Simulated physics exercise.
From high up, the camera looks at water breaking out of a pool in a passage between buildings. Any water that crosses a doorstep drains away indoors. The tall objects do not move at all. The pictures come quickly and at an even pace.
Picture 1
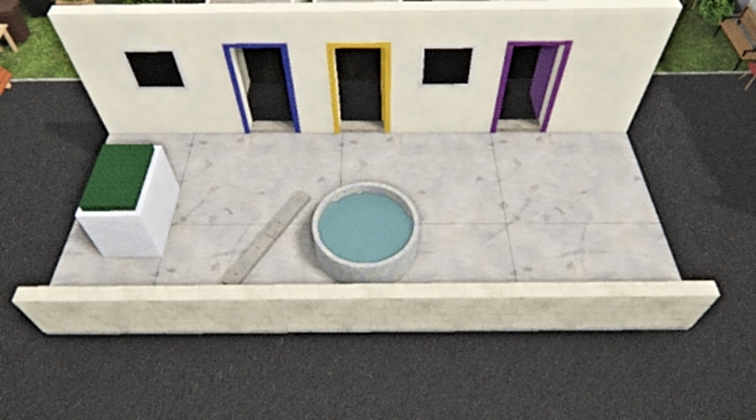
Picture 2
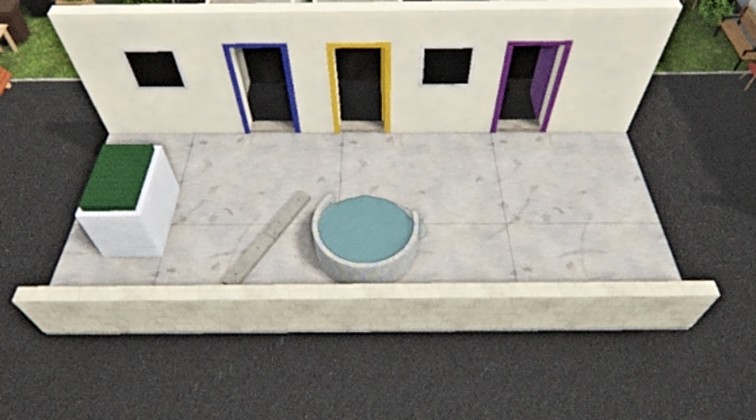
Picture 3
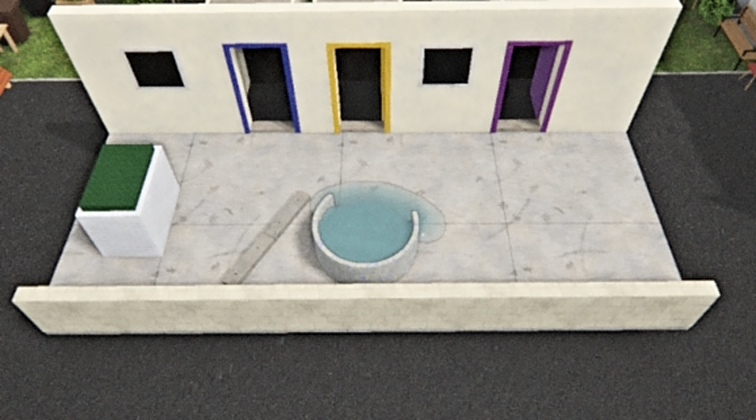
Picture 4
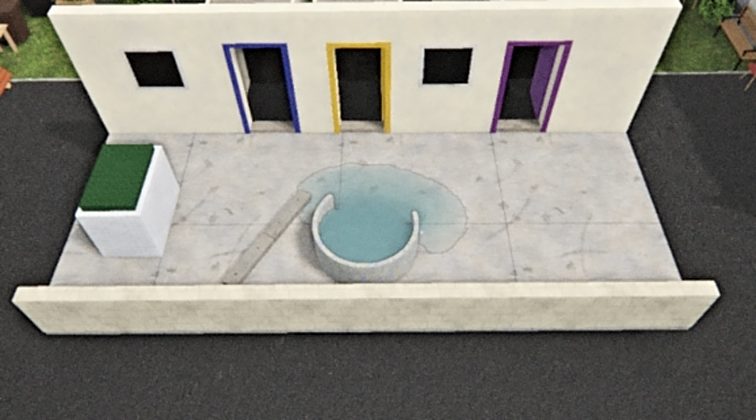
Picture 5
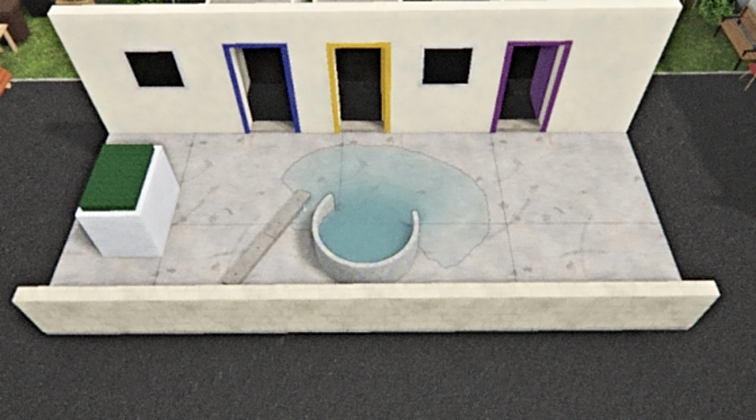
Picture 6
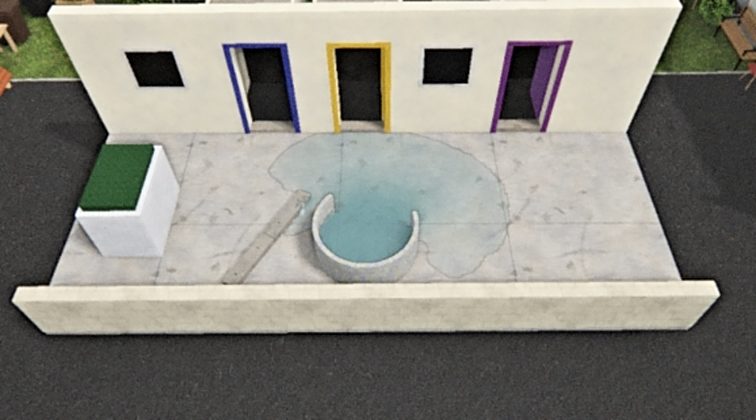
The footage shows a round pool of water in a pale walled courtyard with blue, yellow and purple doorways; the pool's far side opens, and water pours out and spreads across the paving toward the doorway wall.
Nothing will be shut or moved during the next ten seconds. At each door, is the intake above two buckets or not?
Yellow door: Above, purple door: Not above, blue door: Not above.
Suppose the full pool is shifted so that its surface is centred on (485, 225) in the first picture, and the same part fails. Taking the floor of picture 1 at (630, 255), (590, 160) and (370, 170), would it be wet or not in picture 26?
I'd say still dry for the first, swamped for the second and swamped for the third.
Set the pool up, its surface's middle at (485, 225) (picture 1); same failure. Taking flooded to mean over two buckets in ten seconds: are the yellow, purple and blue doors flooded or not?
Result per door: Yellow does not reach it; purple gets past it; blue does not reach it.
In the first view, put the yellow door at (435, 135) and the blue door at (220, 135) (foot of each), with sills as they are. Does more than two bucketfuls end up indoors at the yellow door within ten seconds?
Lab note: Yellow door exceeds it.
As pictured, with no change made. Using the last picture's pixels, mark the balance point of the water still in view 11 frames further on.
The water centres close to (409, 174).
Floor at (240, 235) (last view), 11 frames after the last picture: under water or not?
Parched.
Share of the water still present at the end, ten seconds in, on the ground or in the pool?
I'd say around 40 per cent.
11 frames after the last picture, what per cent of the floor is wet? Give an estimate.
It comes to roughly 35 in a hundred.
A moment on, water covers 30 % of the floor; the yellow door over two buckets in, the purple door wet at the sill, nothing in, the blue door wet at the sill, nothing in.
Next, water covers 35 % of the floor; the yellow door far over two buckets in, the purple door wet at the sill, nothing in, the blue door under two buckets in.
Then, water covers 45 % of the floor; the yellow door far over two buckets in, the purple door wet at the sill, nothing in, the blue door under two buckets in.
Later, water covers 65 % of the floor; the yellow door far over two buckets in, the purple door wet at the sill, nothing in, the blue door under two buckets in.
In the end, water covers 55 % of the floor; the yellow door far over two buckets in, the purple door wet at the sill, nothing in, the blue door under two buckets in.
